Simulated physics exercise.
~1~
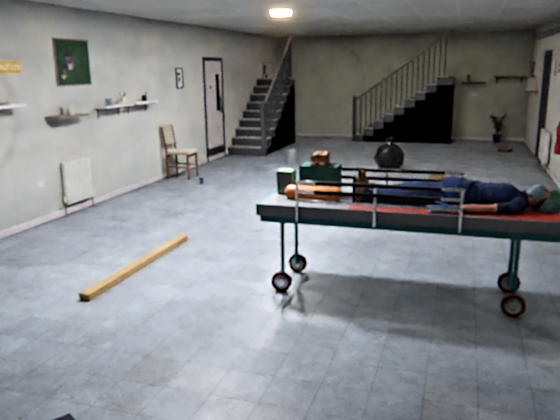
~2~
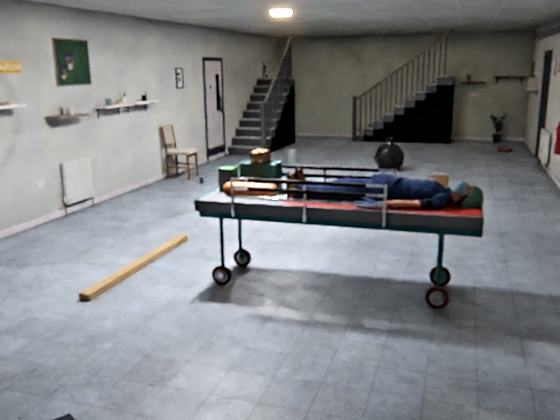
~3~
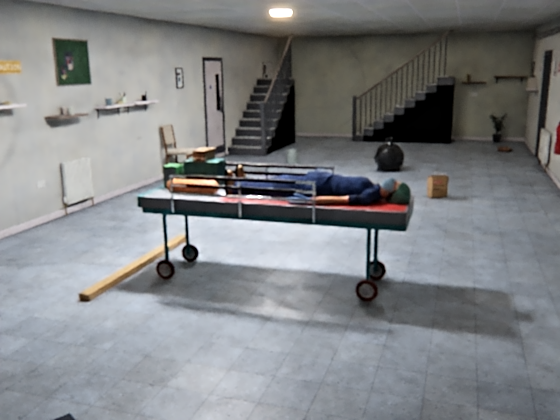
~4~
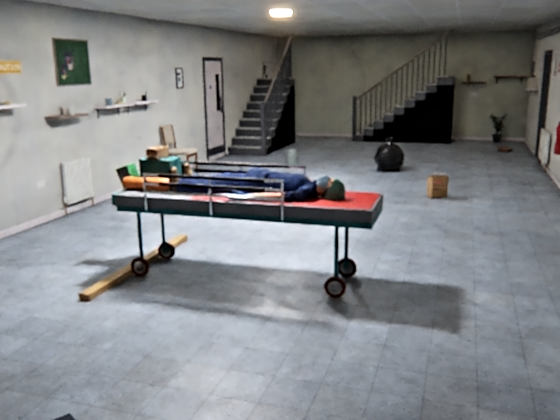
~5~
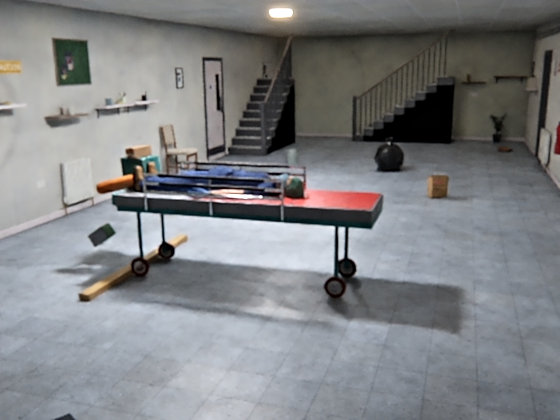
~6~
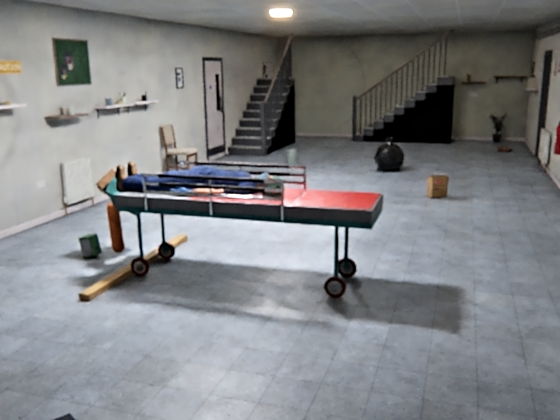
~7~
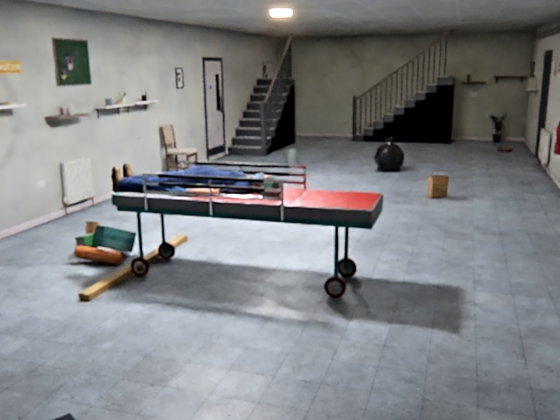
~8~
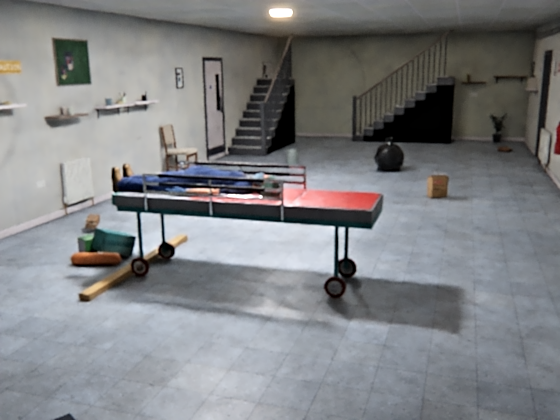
In a grey-floored hall with stairs at the back, a wheeled stretcher carrying a limp person rolls left and stops at a wooden sill. The person slides farther left but stays aboard, while a green pump, orange bottle, teal holdall and brown box drop to the floor.
